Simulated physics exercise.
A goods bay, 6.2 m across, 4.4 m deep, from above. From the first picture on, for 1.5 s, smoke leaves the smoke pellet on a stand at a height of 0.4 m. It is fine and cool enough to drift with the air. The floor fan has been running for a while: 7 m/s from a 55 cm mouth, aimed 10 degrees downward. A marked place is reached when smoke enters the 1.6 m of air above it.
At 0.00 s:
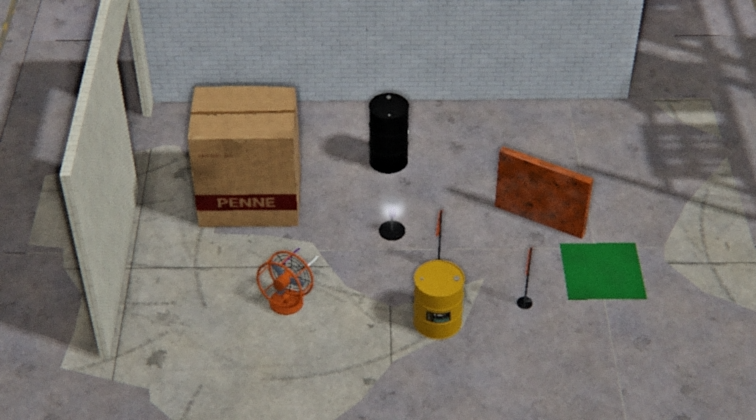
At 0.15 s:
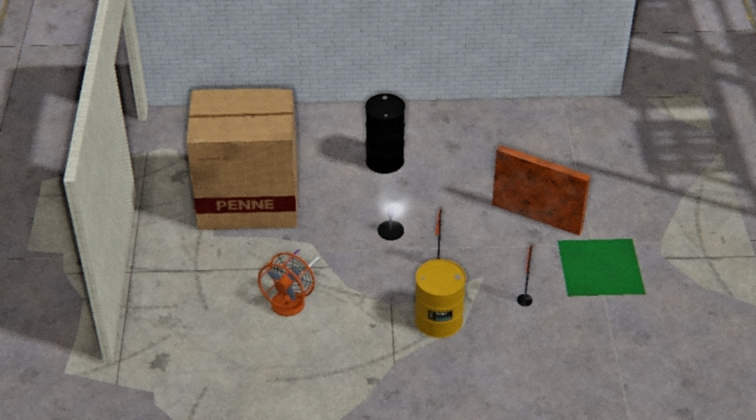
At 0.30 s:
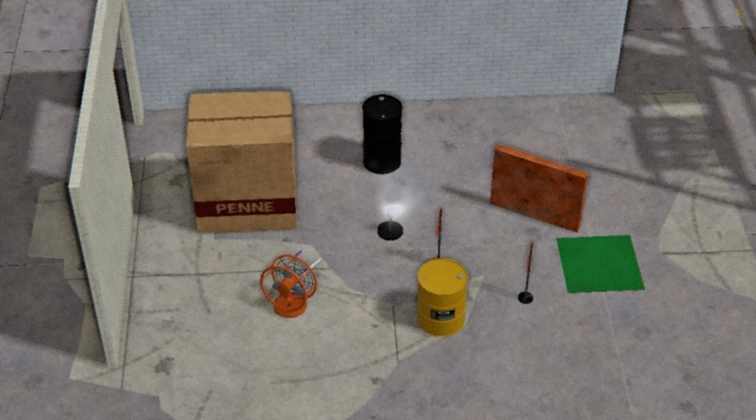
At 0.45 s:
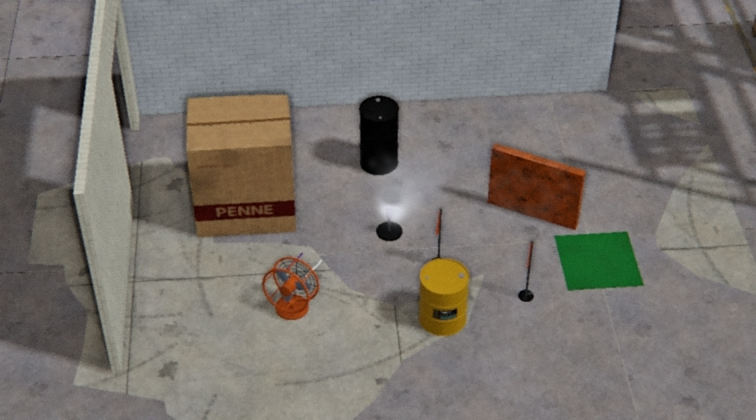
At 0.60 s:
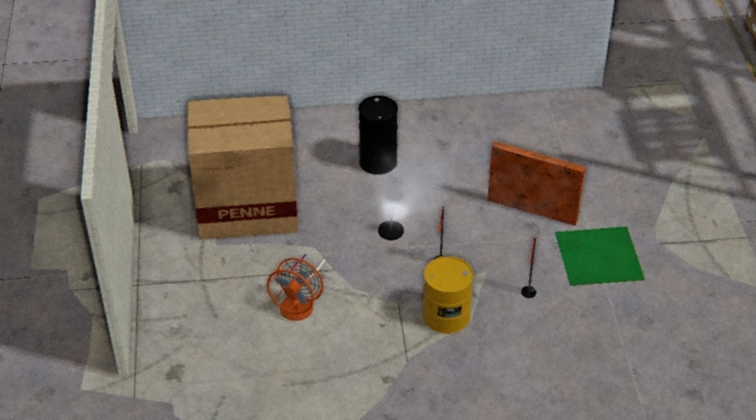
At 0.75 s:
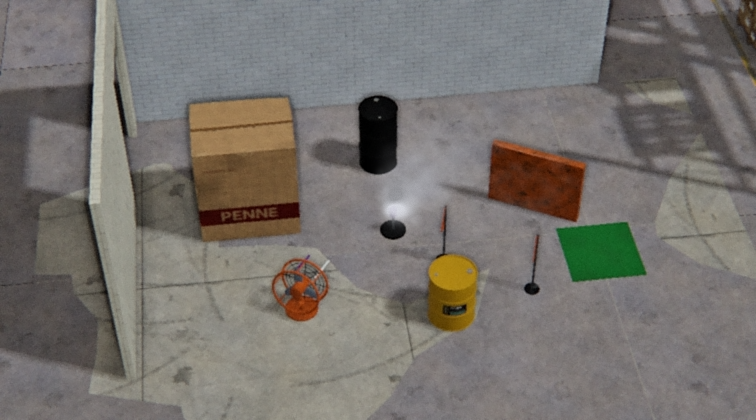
A goods bay with a grey concrete floor and pale brick wall is seen from above. A cardboard box and an orange floor fan stand at left, a black barrel behind a small smoking stand at centre, and a yellow barrel, two thin stands, a rusty-orange screen and a green mat further right. White smoke thickens and drifts up and rightward while the view shifts slightly.
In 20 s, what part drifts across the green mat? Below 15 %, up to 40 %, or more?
The share reaching it is less than 15 %.
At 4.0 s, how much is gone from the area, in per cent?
About 60 %.
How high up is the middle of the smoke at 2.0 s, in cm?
Roughly 50 cm up.
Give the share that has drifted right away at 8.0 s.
Near 100 %.
By 2.0 s we count, 0 % has passed over the green mat, with 97 % still about or yet to come, and the middle of the rest is near (493, 112).
By 4.0 s we count, 0 % has passed over the green mat, with 35 % still about or yet to come, and the middle of the rest is near (586, 27).
By 8.0 s we count, 0 % has passed over the green mat, with 1 % still about or yet to come.
By 20.0 s we count, 0 % has passed over the green mat, with 0 % still about or yet to come.
